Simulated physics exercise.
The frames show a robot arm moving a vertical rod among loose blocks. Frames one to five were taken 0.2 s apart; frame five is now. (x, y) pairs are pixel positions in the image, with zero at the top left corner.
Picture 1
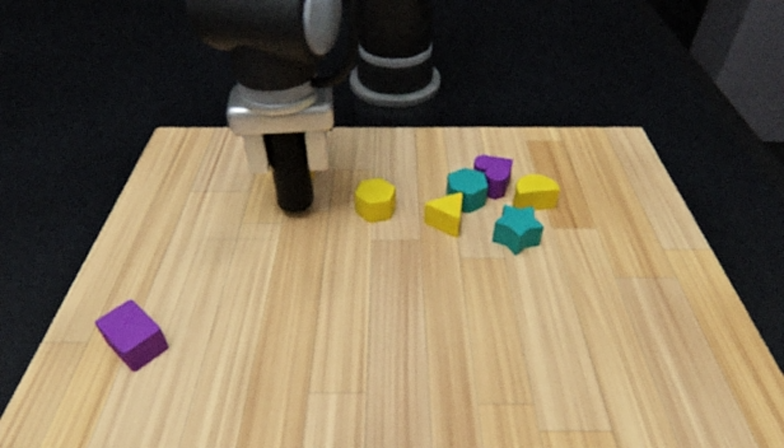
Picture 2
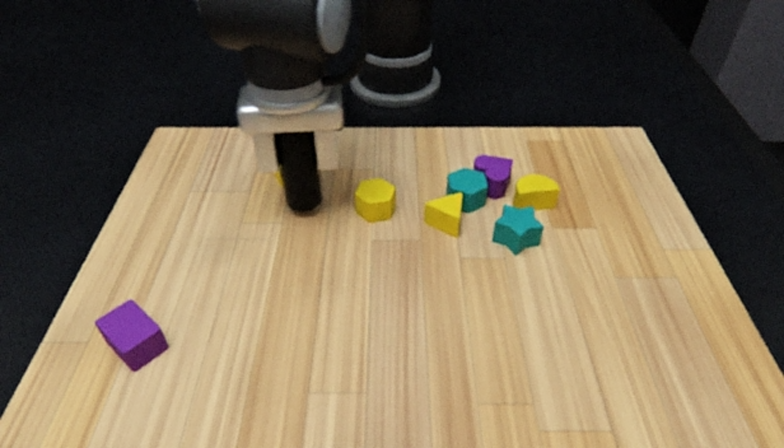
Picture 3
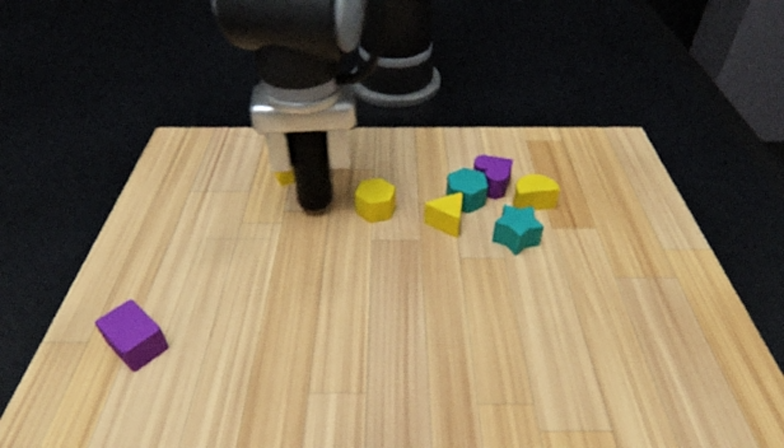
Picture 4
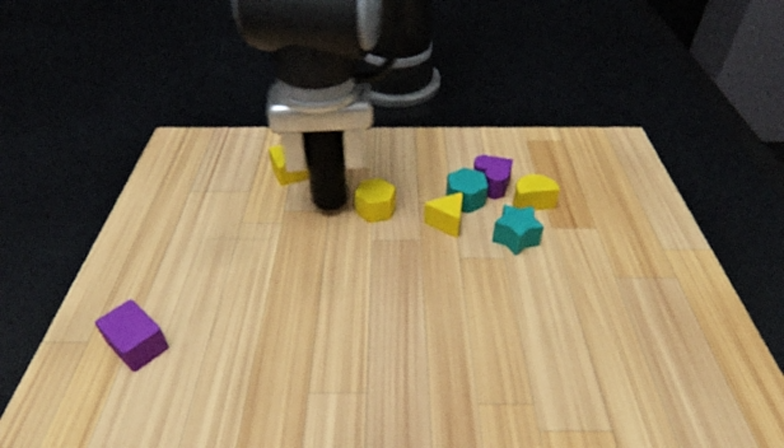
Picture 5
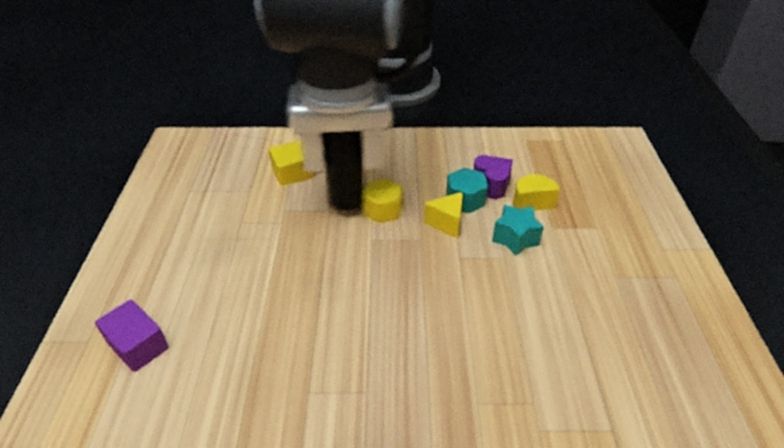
On a light wooden board, a robot arm holds a dark vertical rod near the back, left of a loose group of yellow, turquoise and purple blocks. The rod slides steadily right, uncovering a yellow block behind it, then nudges the yellow hexagonal block slightly right while the other blocks stay still.
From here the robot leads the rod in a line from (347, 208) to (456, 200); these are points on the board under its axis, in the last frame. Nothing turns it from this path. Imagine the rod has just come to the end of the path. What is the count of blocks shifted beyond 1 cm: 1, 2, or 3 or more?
I think three or more will be displaced.
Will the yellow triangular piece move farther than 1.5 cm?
I believe so.
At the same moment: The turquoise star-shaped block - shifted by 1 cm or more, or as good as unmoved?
Left where it is.
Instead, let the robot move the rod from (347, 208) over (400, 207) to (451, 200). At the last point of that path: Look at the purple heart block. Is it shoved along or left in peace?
It gets pushed out of place.
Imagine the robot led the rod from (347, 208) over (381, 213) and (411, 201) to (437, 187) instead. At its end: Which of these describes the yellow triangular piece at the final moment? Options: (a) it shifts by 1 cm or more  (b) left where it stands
Choice a: It shifts by 1 cm or more.
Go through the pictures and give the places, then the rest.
In the first frame, tip of the rod (296, 201), middles of tops, yellow hexagonal block (375, 190), yellow triangular piece (449, 204), turquoise hexagonal block (468, 180), purple heart block (495, 166), turquoise star-shaped block (520, 218).
In the second frame, rod (304, 200), nothing pushed.
In the third frame, rod (315, 199), nothing pushed.
In the fourth frame, rod (330, 199), nothing pushed.
In the fifth frame, rod (347, 199), yellow hexagonal block (383, 190), yellow triangular piece (449, 204), turquoise hexagonal block (468, 180), purple heart block (495, 166), turquoise star-shaped block (520, 218).
What follows on the original path. One third of the way, rod (384, 197); yellow hexagonal block (421, 189).
Two thirds of the way, rod (421, 194); yellow hexagonal block (456, 192), turned 15° clockwise; yellow triangular piece (462, 212), turned 20° clockwise; turquoise hexagonal block (488, 181), turned 30° anticlockwise; purple heart block (502, 163), turned 25° anticlockwise.
At the end, rod (457, 191); yellow hexagonal block (484, 198), turned 35° clockwise; yellow triangular piece (466, 216), turned 40° clockwise; turquoise hexagonal block (515, 183), turned 65° anticlockwise; purple heart block (509, 161), turned 55° anticlockwise; turquoise star-shaped block unmoved.
